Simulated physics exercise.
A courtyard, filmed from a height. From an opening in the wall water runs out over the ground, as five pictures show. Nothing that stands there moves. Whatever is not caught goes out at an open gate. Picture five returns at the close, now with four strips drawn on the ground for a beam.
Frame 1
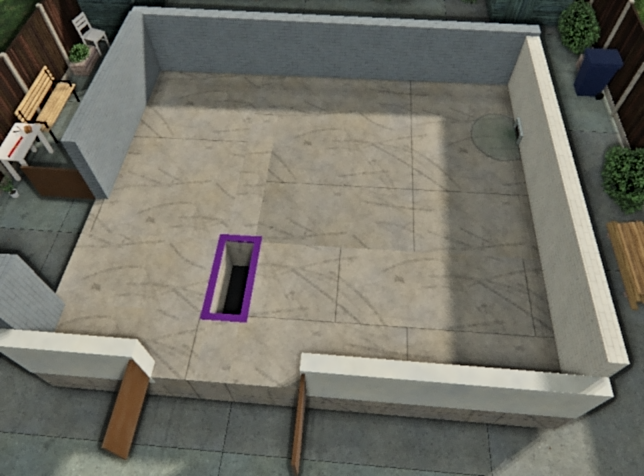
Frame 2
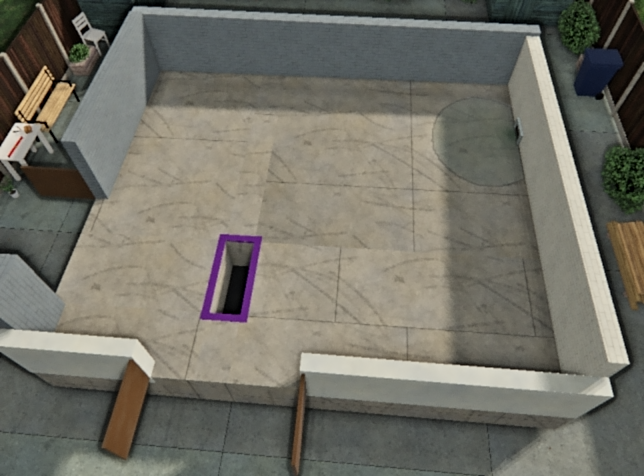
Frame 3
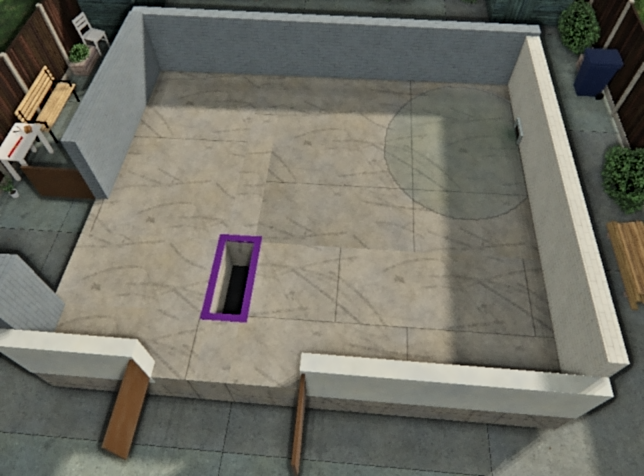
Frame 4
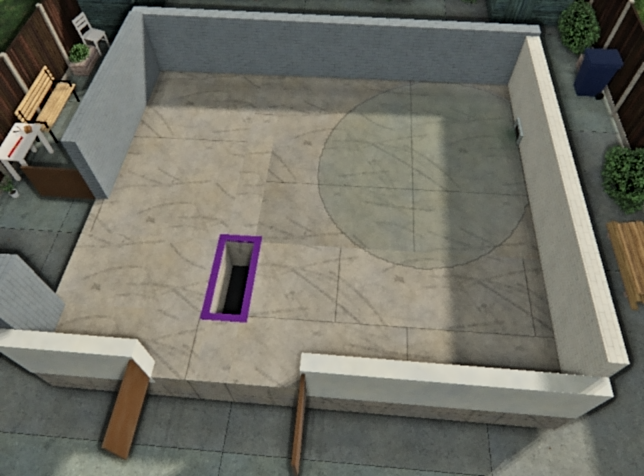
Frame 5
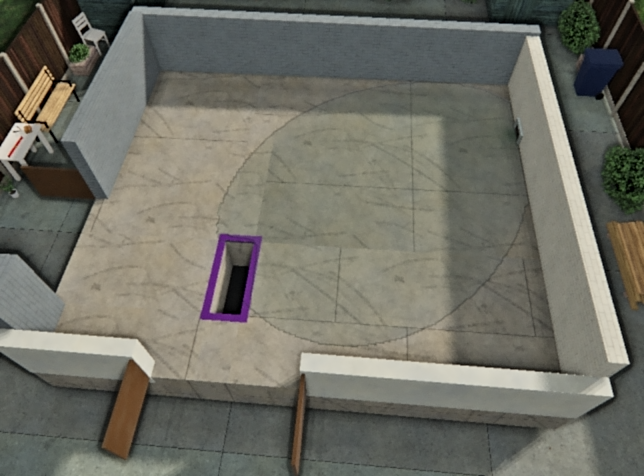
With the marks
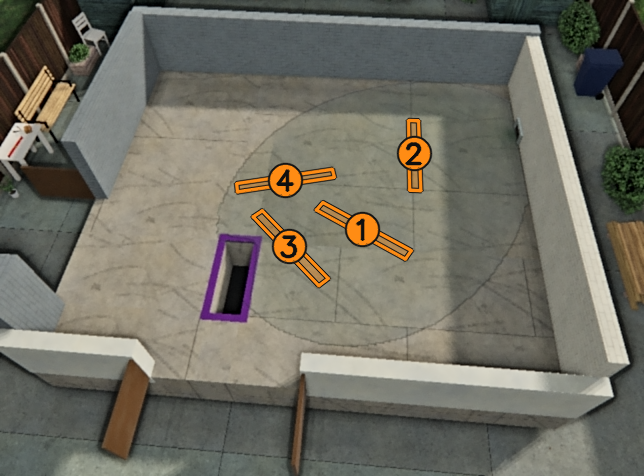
A purple-rimmed rectangular gully sits left of centre in the pale, veined stone floor of a walled yard, seen from high above. Grey and cream walls enclose it, with two brown gates standing open along the near side, a wooden bench and white chair outside at left, and green bushes at right. From the right wall, a faint round sheet of water spreads steadily leftward across the floor, reaching the gully and entering it, while the camera stays still.
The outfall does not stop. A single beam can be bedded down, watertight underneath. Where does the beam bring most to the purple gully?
Use position 4.
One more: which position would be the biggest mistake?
The answer is 3.
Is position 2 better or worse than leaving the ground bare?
Position 2 is worse.
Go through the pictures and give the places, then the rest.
The first picture shows outfall at (519, 132); purple gully at (233, 276); open gate at (229, 367); open gate at (88, 248); 2 % of the ground under water, visible out to (480, 121); purple gully still dry.
In the second picture, 6 % of the ground under water, visible out to (461, 175); purple gully still dry.
In the third picture, 14 % of the ground under water, visible out to (402, 182); purple gully still dry.
In the fourth picture, 26 % of the ground under water, visible out to (328, 201); purple gully still dry.
In the fifth picture, 44 % of the ground under water, visible out to (223, 234); purple gully taking water.
In orange, 1 from (319, 206) to (408, 254); 2 from (415, 190) to (413, 120); 3 from (257, 213) to (323, 282); 4 from (237, 187) to (333, 173).
With 1, about 14 % of the stream goes into the purple gully, about 86 % out by the gates.
With 2, about 18 % of the stream goes into the purple gully, about 80 % out by the gates.
With 3, about 2 % of the stream goes into the purple gully, about 97 % out by the gates.
With 4, about 28 % of the stream goes into the purple gully, about 71 % out by the gates.
